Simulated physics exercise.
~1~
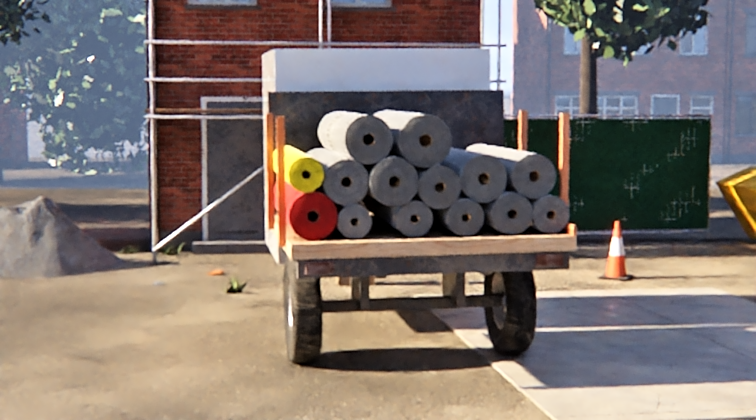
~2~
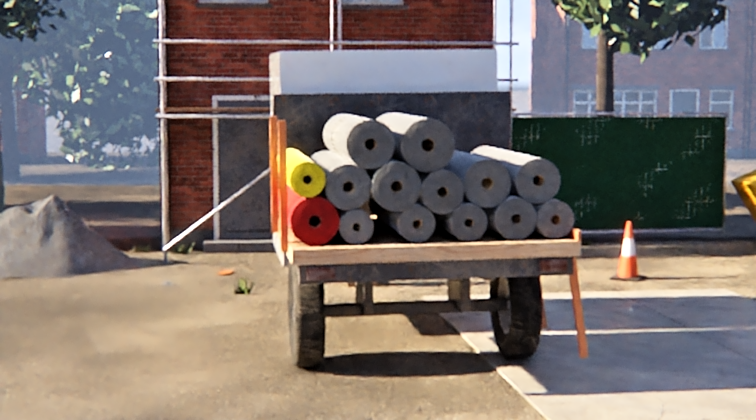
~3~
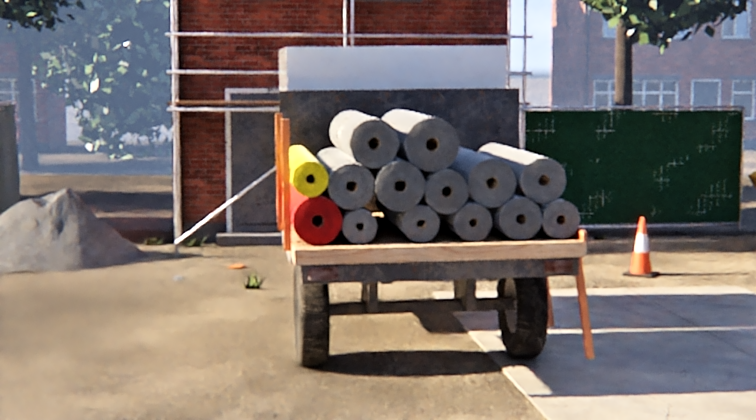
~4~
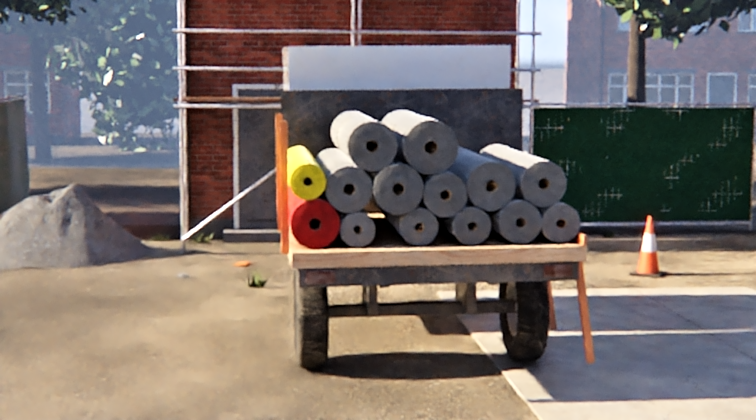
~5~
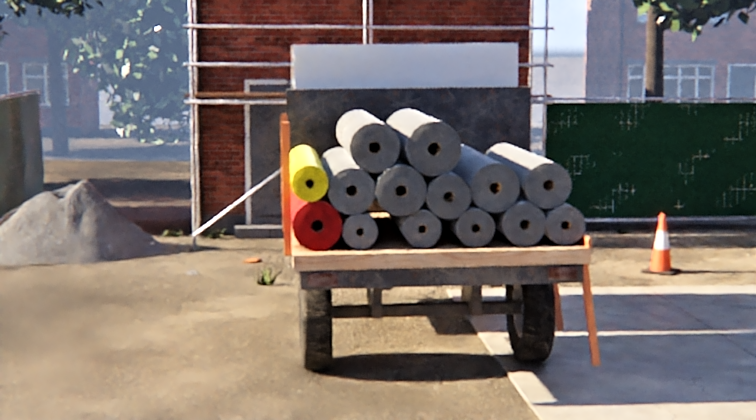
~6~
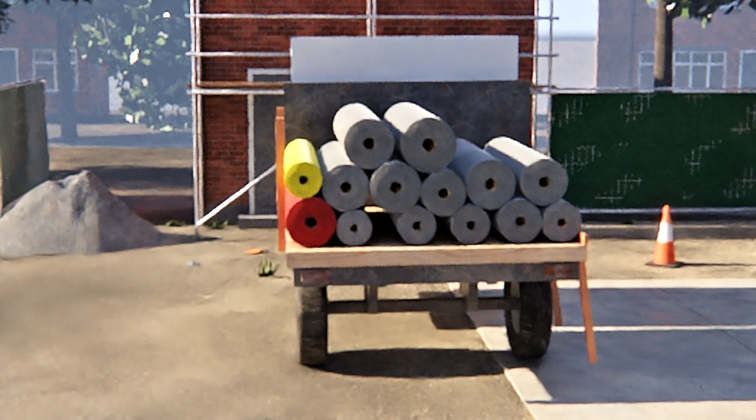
On a sunlit building site, a flatbed lorry stands parked with its tail towards us, stacked with grey rolls plus a yellow one above a red one at the left. Upright orange posts hold the load on both sides, with a brick building and scaffolding behind. The posts on the right swing down and hang below the deck edge, leaving that side open, while those on the left stay upright. The view drifts slightly sideways, but the rolls stay stacked. At the end, every roll is still aboard, with yellow still resting above red.
